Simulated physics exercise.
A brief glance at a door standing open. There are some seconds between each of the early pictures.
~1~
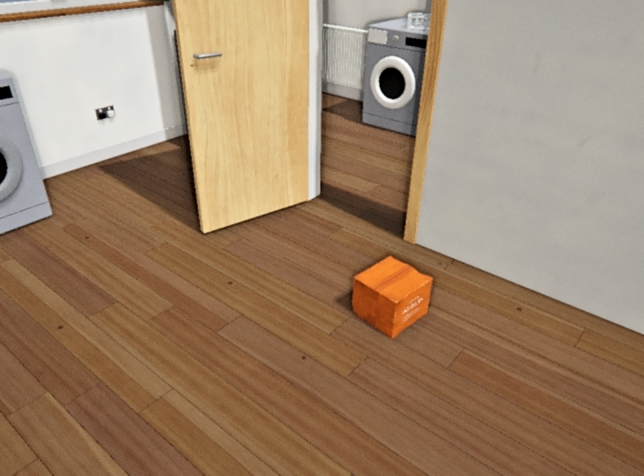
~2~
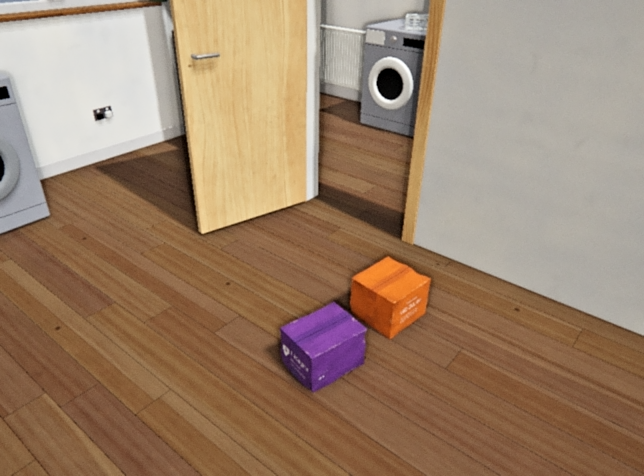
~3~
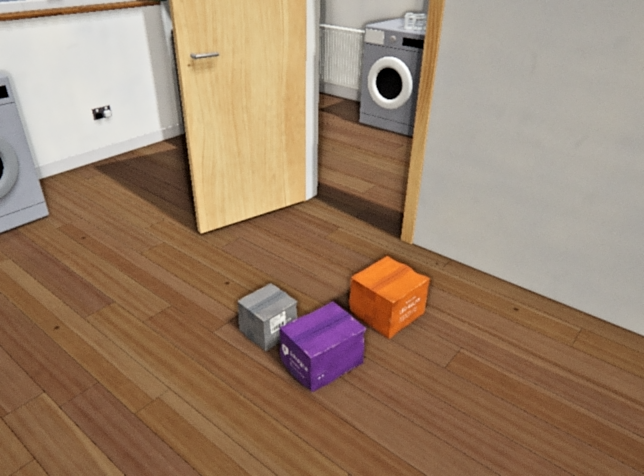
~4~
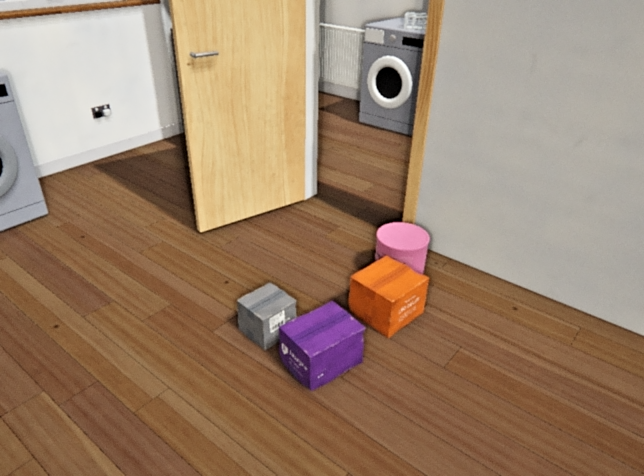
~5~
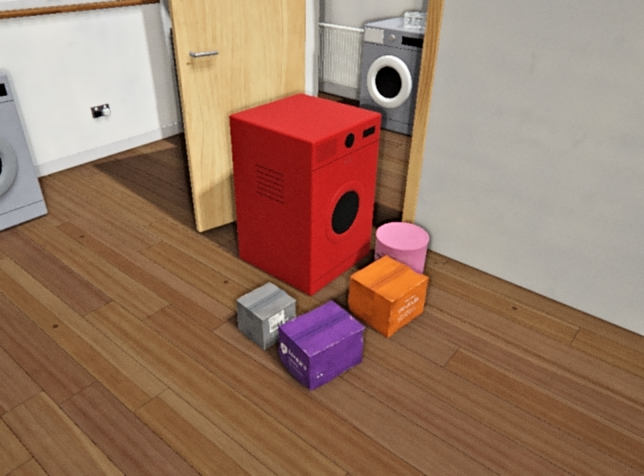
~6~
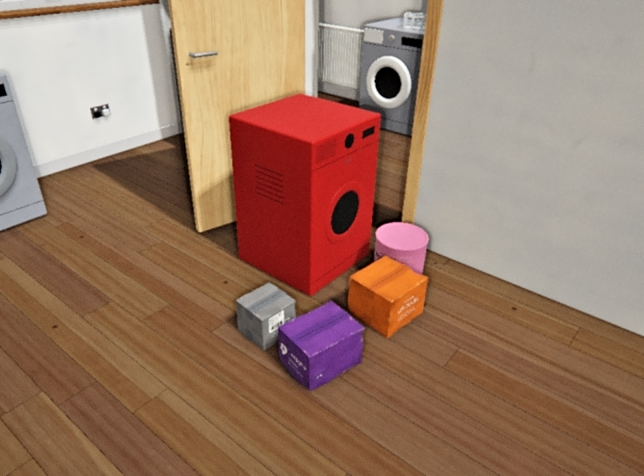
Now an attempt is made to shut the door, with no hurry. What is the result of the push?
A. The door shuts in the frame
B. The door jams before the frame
The door jams before the frame.
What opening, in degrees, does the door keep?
Roughly 75°.
Then, 0.50 s past the last view, door 94° open.
Then, 0.70 s past the last view, door 85° open.
Finally, door 77° open; all 5 still in place. Final places as the last picture's camera would see them, red appliance near (305, 191).
